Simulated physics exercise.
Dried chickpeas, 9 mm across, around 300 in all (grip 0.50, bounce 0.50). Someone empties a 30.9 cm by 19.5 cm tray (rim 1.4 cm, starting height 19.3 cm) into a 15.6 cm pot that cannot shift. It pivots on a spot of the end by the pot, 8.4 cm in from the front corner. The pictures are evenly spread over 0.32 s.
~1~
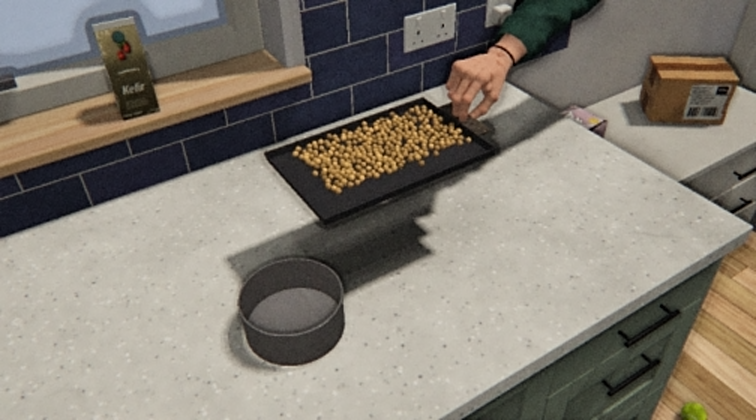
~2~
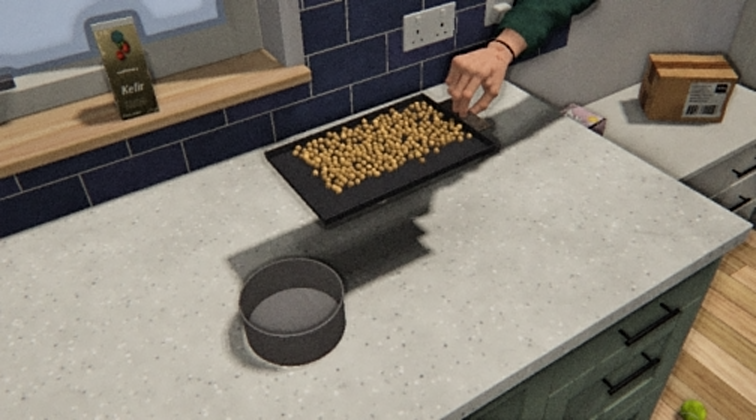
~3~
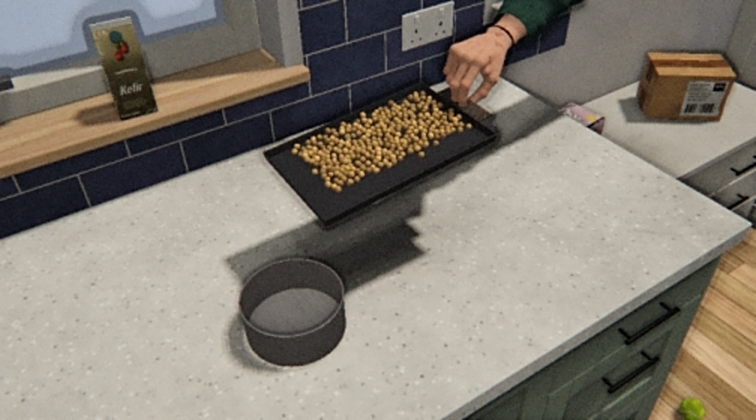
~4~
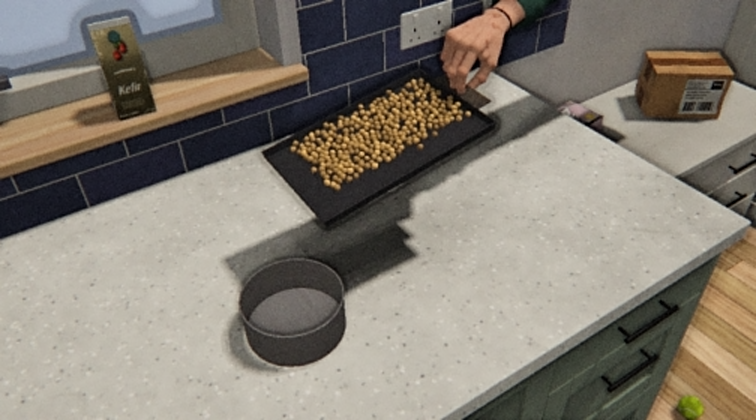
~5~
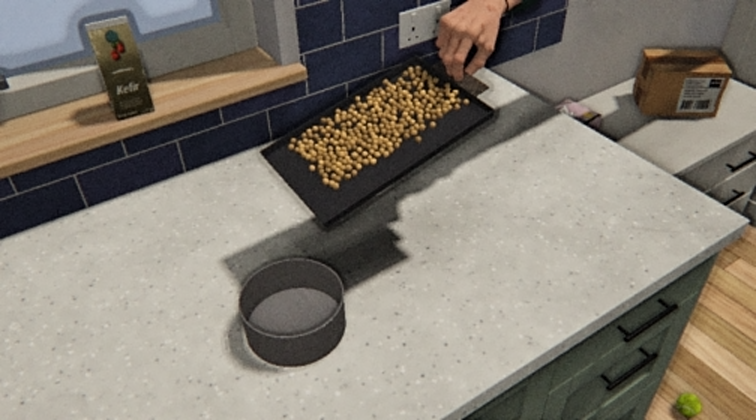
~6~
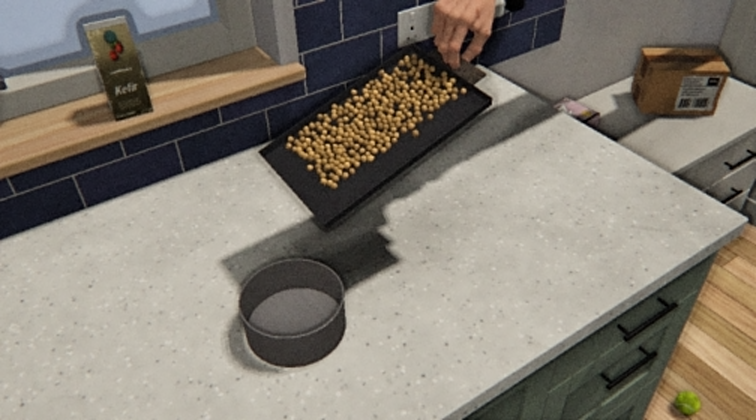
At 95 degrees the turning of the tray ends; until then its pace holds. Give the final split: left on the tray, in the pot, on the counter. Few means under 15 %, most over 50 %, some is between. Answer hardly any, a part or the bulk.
Left on the tray: Hardly any; in the pot: The bulk; on the counter: A part.
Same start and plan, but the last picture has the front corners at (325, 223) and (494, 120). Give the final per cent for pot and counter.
Pot 90, counter 10.
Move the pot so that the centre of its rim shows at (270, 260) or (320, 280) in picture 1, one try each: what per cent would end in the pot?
About 75 and 55 per cent.
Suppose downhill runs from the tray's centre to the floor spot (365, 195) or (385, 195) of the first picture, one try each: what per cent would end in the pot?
Some 50 and 10 per cent.
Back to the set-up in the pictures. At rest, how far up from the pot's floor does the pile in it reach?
Some 2.0 cm.
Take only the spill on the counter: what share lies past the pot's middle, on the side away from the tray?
Some 80 per cent.
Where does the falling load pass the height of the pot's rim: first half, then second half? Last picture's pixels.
At about (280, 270), then at (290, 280).
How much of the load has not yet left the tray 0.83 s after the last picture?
Roughly 75 per cent.
Then, 0.50 s after the last picture, tilt 55 degrees; the tray holds 100 %, the pot 0 %.
Then, 0.83 s after the last picture, tilt 79 degrees; the tray holds 75 %, the pot 15 %.
Then, 1.26 s after the last picture, tilt 95 degrees; the tray holds 20 %, the pot 30 %.
In the end, tray 0 %, pot 65 %, counter 35 %.
